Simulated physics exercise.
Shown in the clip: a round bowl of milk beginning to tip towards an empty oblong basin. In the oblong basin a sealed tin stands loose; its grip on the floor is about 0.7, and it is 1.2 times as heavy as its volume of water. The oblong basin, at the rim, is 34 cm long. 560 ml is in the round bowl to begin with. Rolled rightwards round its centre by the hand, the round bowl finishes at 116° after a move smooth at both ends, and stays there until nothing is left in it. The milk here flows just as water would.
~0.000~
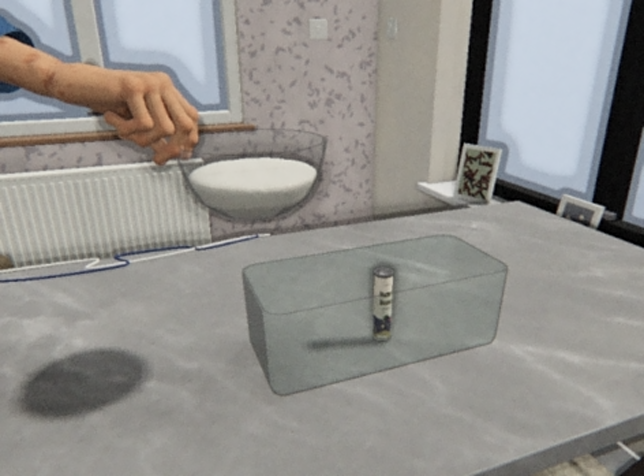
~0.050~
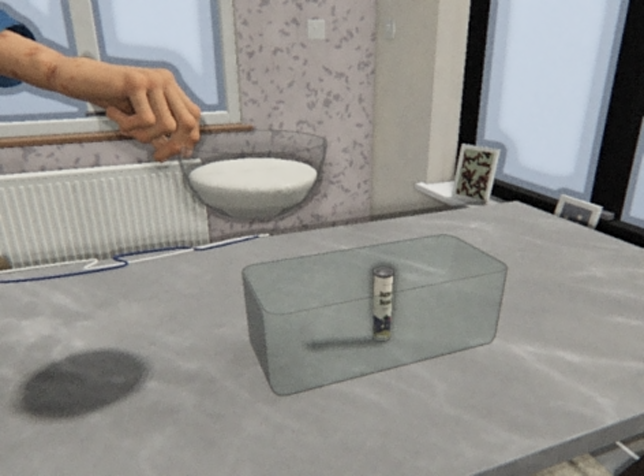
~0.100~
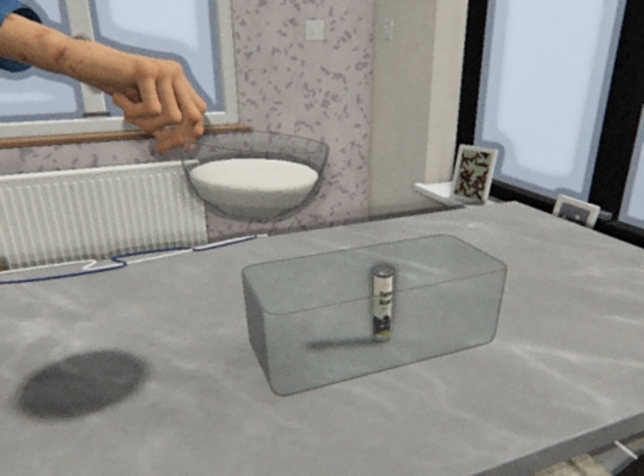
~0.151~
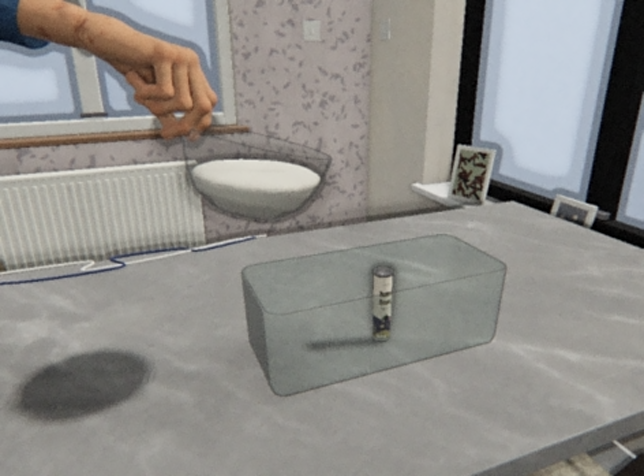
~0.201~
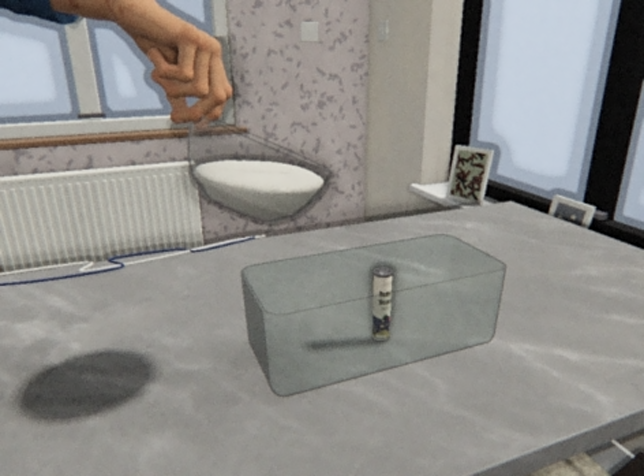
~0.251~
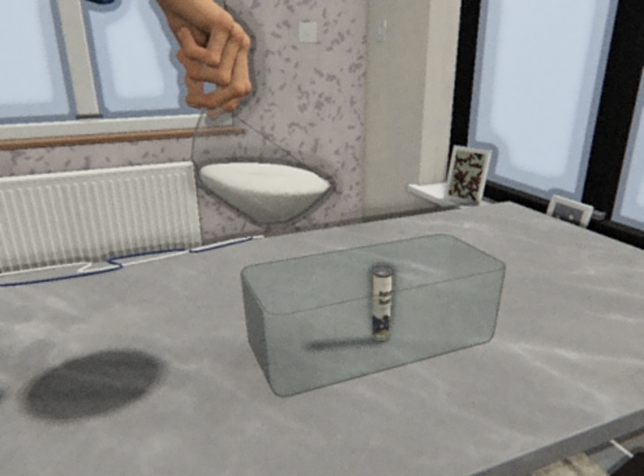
A round bowl of milk, held above a grey table beside a clear oblong basin with a small tin showing in it, tilted slowly, then more steeply to the right as the hand turned it.
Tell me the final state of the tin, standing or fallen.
It does not tilt over.
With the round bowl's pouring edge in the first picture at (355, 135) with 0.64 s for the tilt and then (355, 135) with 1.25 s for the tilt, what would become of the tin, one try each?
First it goes over; then it keeps standing.
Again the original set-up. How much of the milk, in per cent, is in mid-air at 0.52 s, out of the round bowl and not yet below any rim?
Around 36 percent.
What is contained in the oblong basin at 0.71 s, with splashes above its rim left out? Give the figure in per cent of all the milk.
Around 98 in a hundred.
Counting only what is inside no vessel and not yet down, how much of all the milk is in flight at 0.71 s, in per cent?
2 per cent or so.
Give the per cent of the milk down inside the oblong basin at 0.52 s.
I'd put it near 56 percent.
After 0.52 s the tilt is 106° and 8 per cent is still to pour; the tin stands where it began.
After 0.71 s the tilt is 116° and 0 per cent is still to pour; the tin stands where it began.
After 0.92 s the tilt is 116° and 0 per cent is still to pour; the tin stands where it began.
After 1.14 s the tilt is 116° and 0 per cent is still to pour; the tin stands where it began.
In the end the tin stands where it began.
